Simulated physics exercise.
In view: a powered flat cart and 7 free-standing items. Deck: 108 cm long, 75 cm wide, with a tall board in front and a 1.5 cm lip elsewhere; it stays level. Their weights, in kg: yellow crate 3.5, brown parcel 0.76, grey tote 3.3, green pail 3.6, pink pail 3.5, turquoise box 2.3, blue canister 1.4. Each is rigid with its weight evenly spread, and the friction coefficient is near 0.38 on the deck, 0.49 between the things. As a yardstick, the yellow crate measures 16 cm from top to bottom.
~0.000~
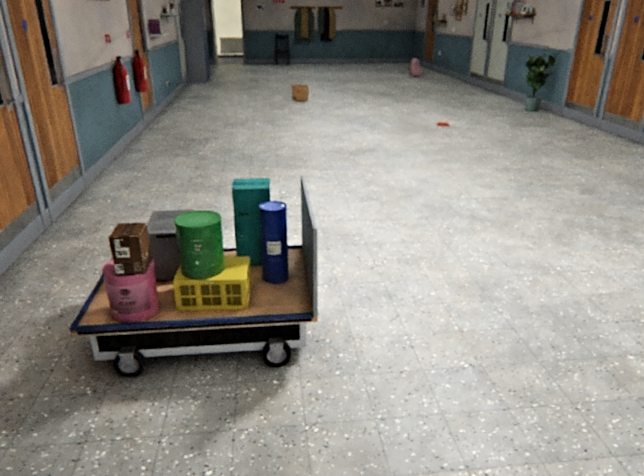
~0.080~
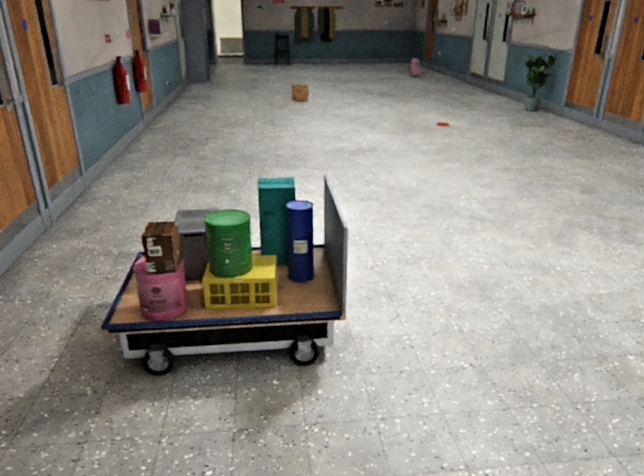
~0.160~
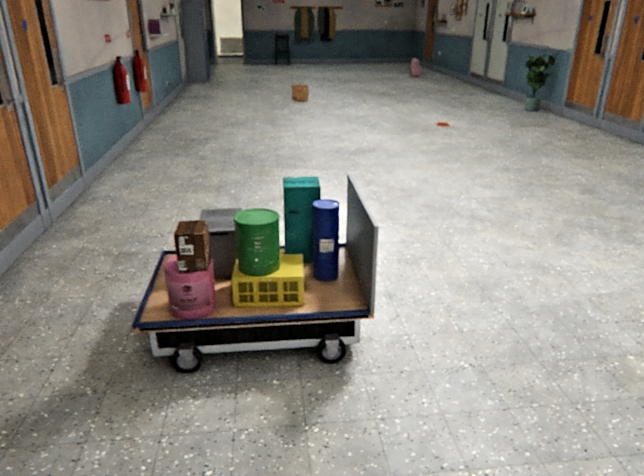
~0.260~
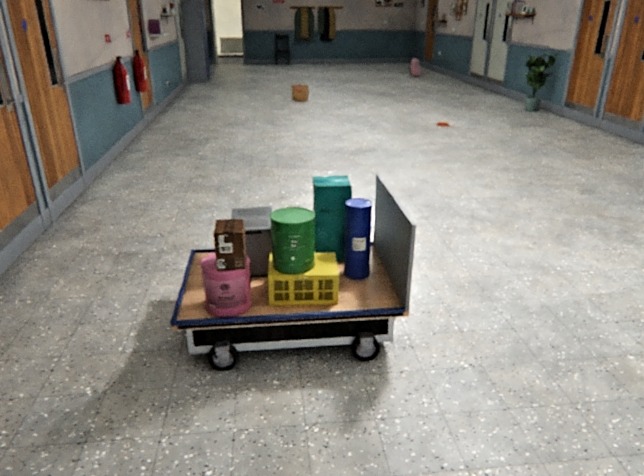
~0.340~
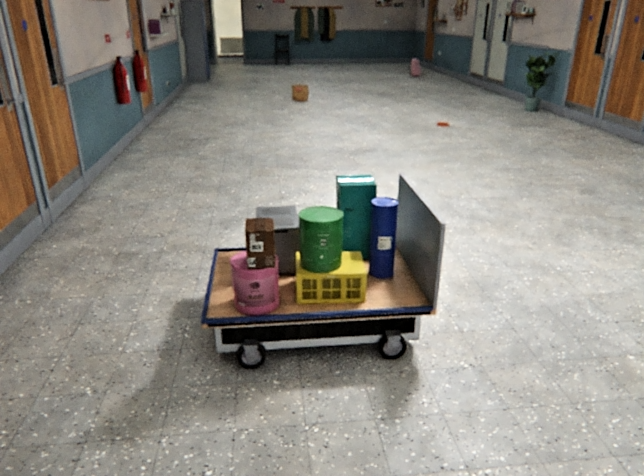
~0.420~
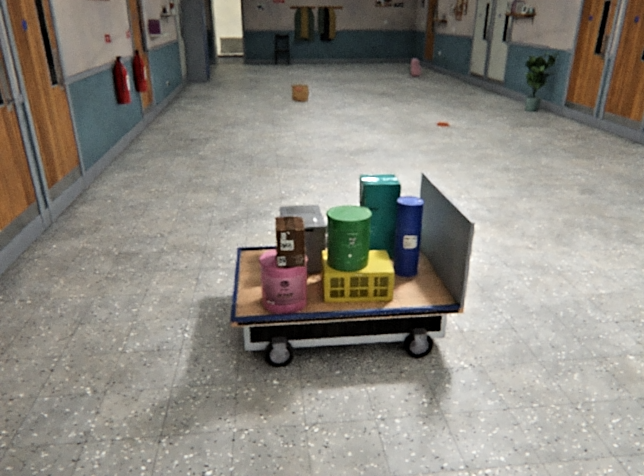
A flat cart carrying seven colourful boxes, pails and other containers rolling steadily rightward across a speckled corridor floor, board end leading.
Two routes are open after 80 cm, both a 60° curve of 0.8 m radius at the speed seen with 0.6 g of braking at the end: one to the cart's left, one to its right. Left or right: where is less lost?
The load fares better going right.
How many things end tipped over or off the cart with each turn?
Turning left 4, turning right 2.
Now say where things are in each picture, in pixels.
In the first frame, 0 cm covered; yellow crate (215, 283); brown parcel (131, 249).
In the second frame, 14 cm covered; pink pail (162, 287); turquoise box (278, 221).
In the third frame, 27 cm covered; blue canister (326, 240); grey tote (223, 242).
In the fourth frame, 44 cm covered; green pail (293, 240); pink pail (227, 284).
In the fifth frame, 58 cm covered; turquoise box (355, 218); blue canister (383, 238).
In the sixth frame, 71 cm covered; yellow crate (356, 275); brown parcel (290, 242).
Turning left. At 0.92 s, 156 cm covered, turned 44°; blue canister now off the cart; yellow crate slid 10 cm near (477, 233); brown parcel slid 6 cm near (473, 210).
After 1.32 s, 215 cm covered, turned 60°; brown parcel and green pail now off the cart; yellow crate slid 9 cm near (483, 197); turquoise box leaning 74°.
At rest (2.0 s), off the cart, brown parcel, green pail and blue canister; tipped over on the deck, turquoise box; not toppled but over 10 cm from the start, grey tote and pink pail; the last one in place, give or take 10 cm. In the last view, yellow crate near (484, 194), brown parcel near (526, 232).
Turning right instead, turquoise box and blue canister tipped over or off the cart, 2 of 7 in all.
